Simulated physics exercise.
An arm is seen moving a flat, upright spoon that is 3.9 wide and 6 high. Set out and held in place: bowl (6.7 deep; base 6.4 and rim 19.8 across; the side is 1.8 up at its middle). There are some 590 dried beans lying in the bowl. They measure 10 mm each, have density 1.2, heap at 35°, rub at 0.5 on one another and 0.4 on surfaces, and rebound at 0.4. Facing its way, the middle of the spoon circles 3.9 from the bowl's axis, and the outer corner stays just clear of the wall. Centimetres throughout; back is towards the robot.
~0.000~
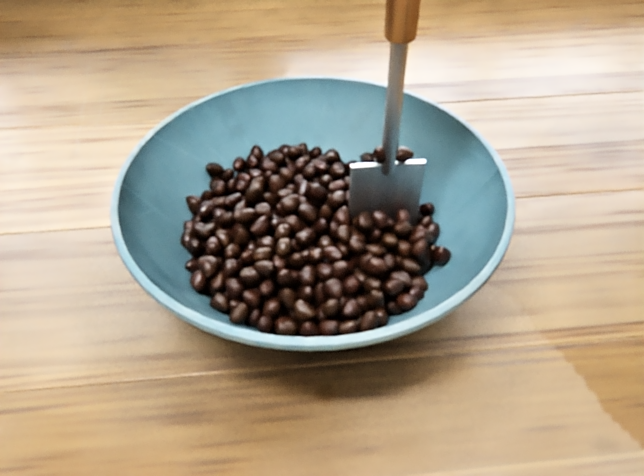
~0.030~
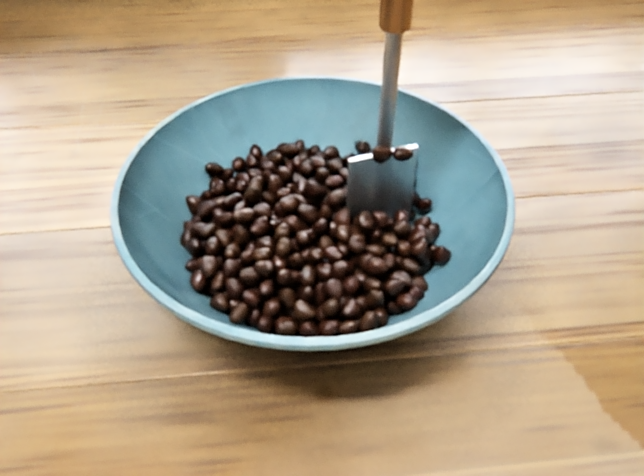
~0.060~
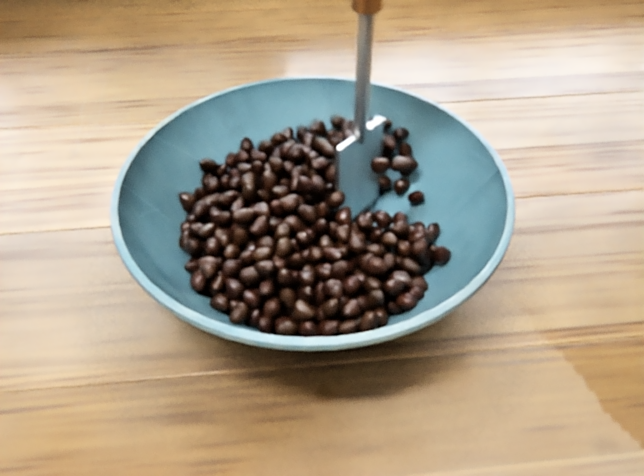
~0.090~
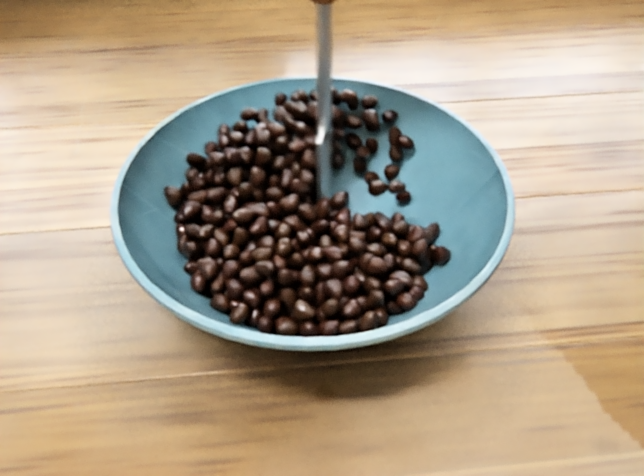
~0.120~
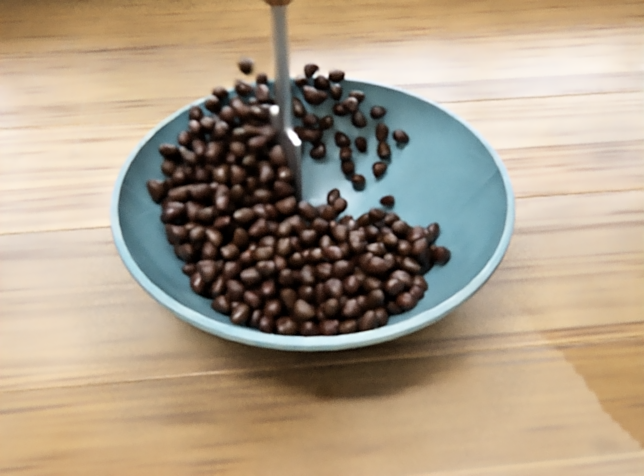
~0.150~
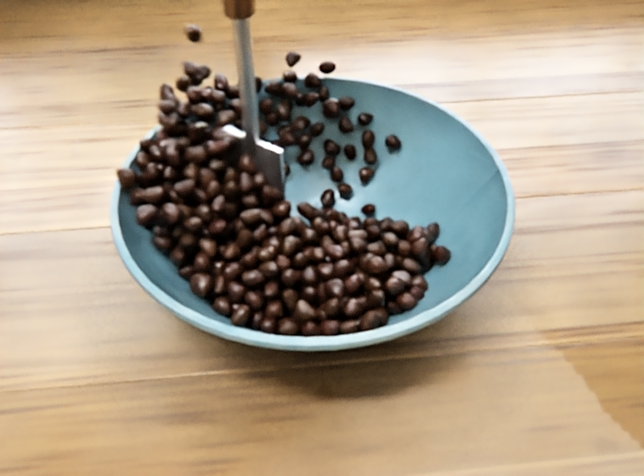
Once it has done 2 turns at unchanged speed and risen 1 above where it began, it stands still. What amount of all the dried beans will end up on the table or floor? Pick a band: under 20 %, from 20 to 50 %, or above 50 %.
From 20 to 50 %.
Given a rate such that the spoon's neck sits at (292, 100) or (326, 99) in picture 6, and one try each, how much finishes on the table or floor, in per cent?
Roughly 15 and 5 percent, in that order.
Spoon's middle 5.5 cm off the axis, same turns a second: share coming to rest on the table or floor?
It would come to about 25 per cent.
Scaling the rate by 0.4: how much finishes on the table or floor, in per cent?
That gives some 0 percent.
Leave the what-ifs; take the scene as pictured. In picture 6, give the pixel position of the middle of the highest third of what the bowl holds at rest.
About (329, 203).
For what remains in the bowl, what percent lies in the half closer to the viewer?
Near 45 per cent of what stays in the bowl.
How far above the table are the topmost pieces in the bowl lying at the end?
Height: Roughly 6.5 cm.
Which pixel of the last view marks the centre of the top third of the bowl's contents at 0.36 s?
Centre estimate: Approx. (432, 193) px.
After 0.36 s, 4° round, highest piece 10 above the table; 456 in the bowl, 72 on the table or floor, 60 in flight or on the tool.
After 0.56 s, 227° round, highest piece 8 above the table; 425 in the bowl, 158 on the table or floor, 5 in flight or on the tool.
After 0.87 s, 0° round, highest piece 8 above the table; 416 in the bowl, 169 on the table or floor, 3 in flight or on the tool.
After 1.57 s, 0° round, highest piece 6 above the table; 416 in the bowl, 172 on the table or floor.
At rest, 416 in the bowl, 172 on the table or floor. That is 29 % on the table or floor.
